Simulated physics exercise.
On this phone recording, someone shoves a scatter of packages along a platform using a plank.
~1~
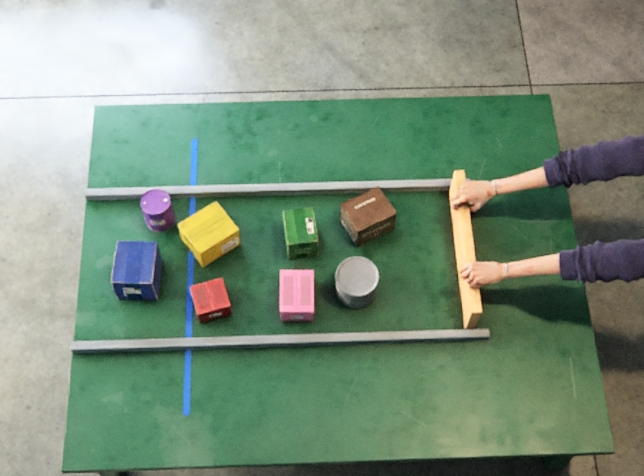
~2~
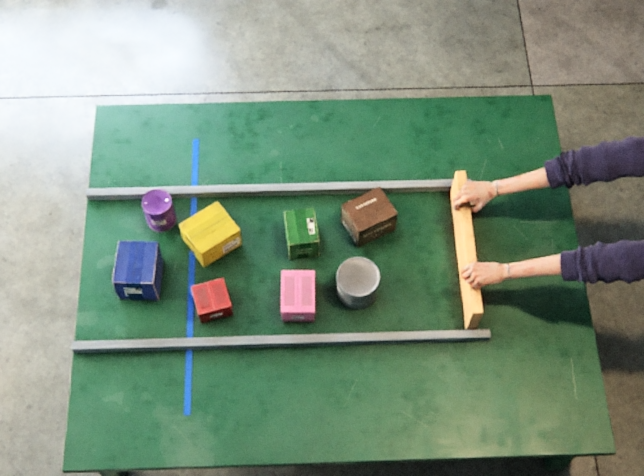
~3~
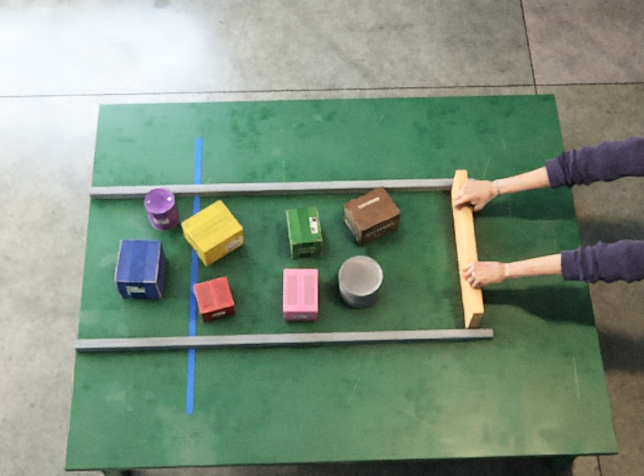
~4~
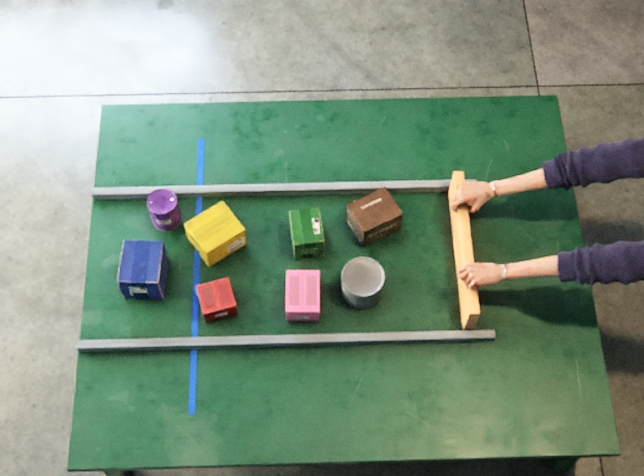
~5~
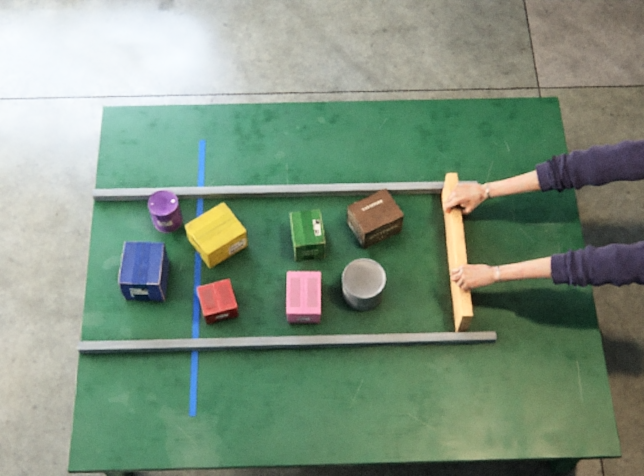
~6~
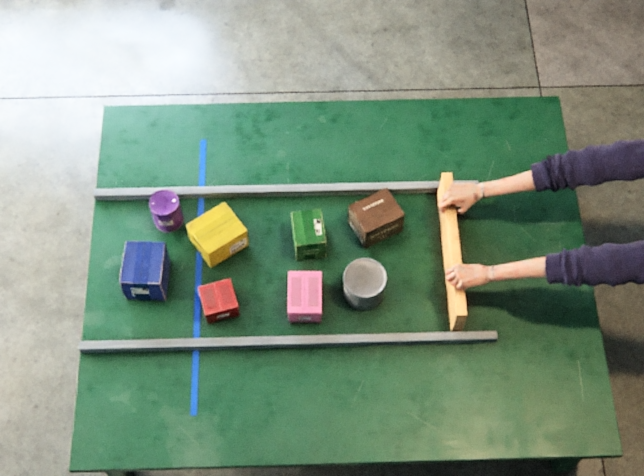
Two hands held a wooden plank upright across a green table, kept still at first, then slid it slightly left toward a scatter of colourful boxes and cans, which stayed put between two rails.
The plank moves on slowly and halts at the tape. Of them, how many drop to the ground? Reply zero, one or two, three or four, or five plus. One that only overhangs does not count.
Zero.
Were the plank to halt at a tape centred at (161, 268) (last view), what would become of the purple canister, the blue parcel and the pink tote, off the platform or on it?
The purple canister keeps its place, the blue parcel leaves the top and the pink tote keeps its place.
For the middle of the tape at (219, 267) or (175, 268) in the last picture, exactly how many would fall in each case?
On the ground you'd count 0 the first time and 1 the second.
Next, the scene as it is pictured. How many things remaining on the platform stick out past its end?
I'd put it at 1.
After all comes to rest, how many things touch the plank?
In total, 3.
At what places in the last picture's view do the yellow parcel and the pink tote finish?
Yellow parcel: (133, 243); pink tote: (143, 312).
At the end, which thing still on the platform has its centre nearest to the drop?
The blue parcel ends up foremost.
Soon after, none off yet; blue parcel at rest near (146, 271); purple canister at rest near (166, 211); yellow parcel at rest near (218, 235).
After that, none off yet; blue parcel at rest near (146, 271); purple canister at rest near (166, 211); yellow parcel displaced a little near (212, 235).
In the end, the number that fall off is zero.
